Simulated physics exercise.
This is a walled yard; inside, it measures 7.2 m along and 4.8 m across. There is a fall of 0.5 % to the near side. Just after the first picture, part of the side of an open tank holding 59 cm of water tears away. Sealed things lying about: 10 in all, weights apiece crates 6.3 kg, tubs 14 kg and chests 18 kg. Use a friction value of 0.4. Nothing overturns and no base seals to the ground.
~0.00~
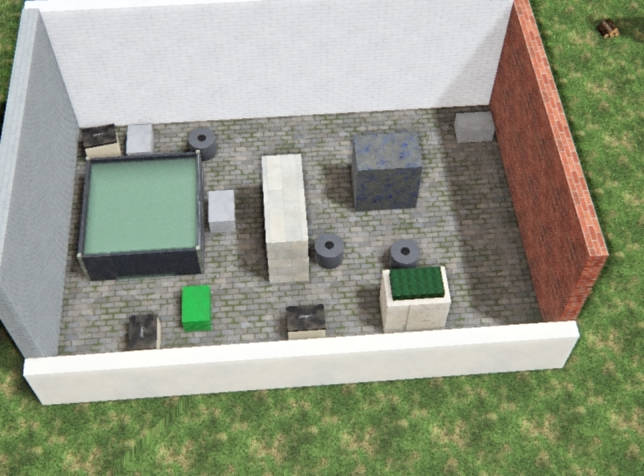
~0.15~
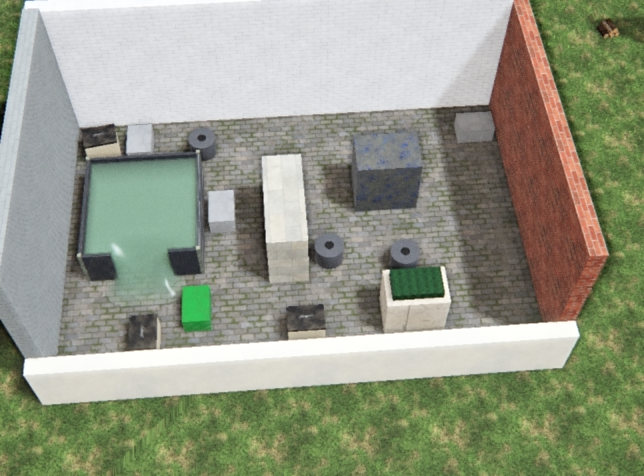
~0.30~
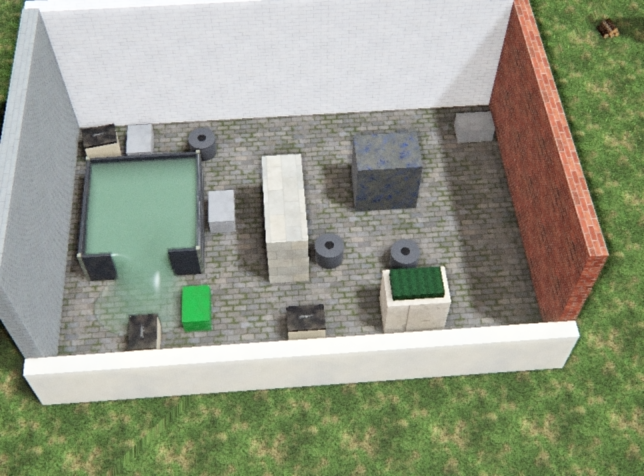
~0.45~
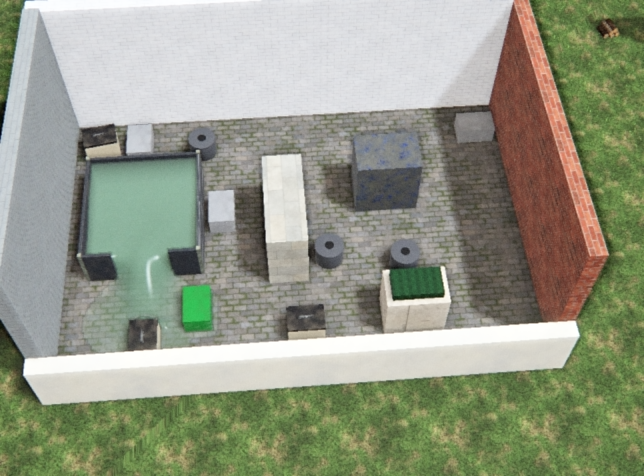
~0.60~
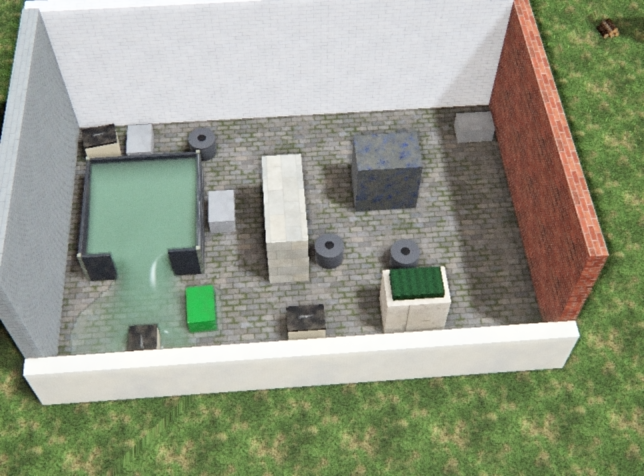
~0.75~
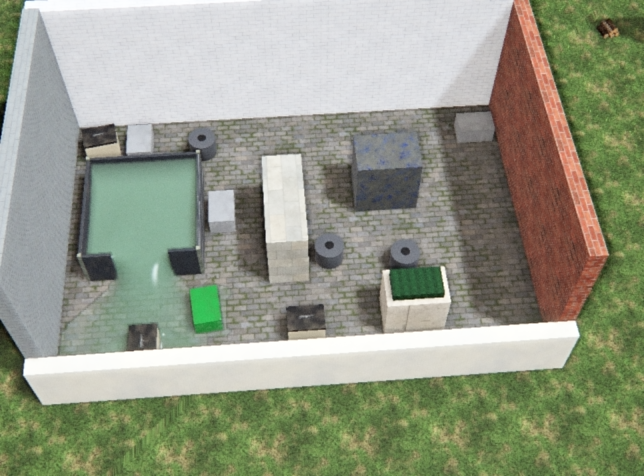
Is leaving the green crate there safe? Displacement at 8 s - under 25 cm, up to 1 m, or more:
I'd bet it heads off a long way.
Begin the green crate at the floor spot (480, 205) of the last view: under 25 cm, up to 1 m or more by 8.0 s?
Observed: Object goes well off.
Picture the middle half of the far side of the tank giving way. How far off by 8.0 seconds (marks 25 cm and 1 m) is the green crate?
Then the green crate stays put.
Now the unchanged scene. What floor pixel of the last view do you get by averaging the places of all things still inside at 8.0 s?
Near (306, 200).
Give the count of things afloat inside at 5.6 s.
The count is 1.
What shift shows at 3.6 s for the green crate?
Shift by then: About 100 cm.
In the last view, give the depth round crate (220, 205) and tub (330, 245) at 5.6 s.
Roughly 1 and 4 cm.
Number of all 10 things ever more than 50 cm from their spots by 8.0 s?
7.
After 1.6 s the green crate is near (244, 301), 0.7 m from its start, aground; 1 afloat.
After 3.6 s the green crate is near (260, 281), 1.0 m from its start, afloat; 3 afloat.
After 5.6 s the green crate is near (247, 256), 1.1 m from its start, aground; 1 afloat.
After 8.0 s the green crate is near (240, 229), 1.4 m from its start, aground; 3 afloat.
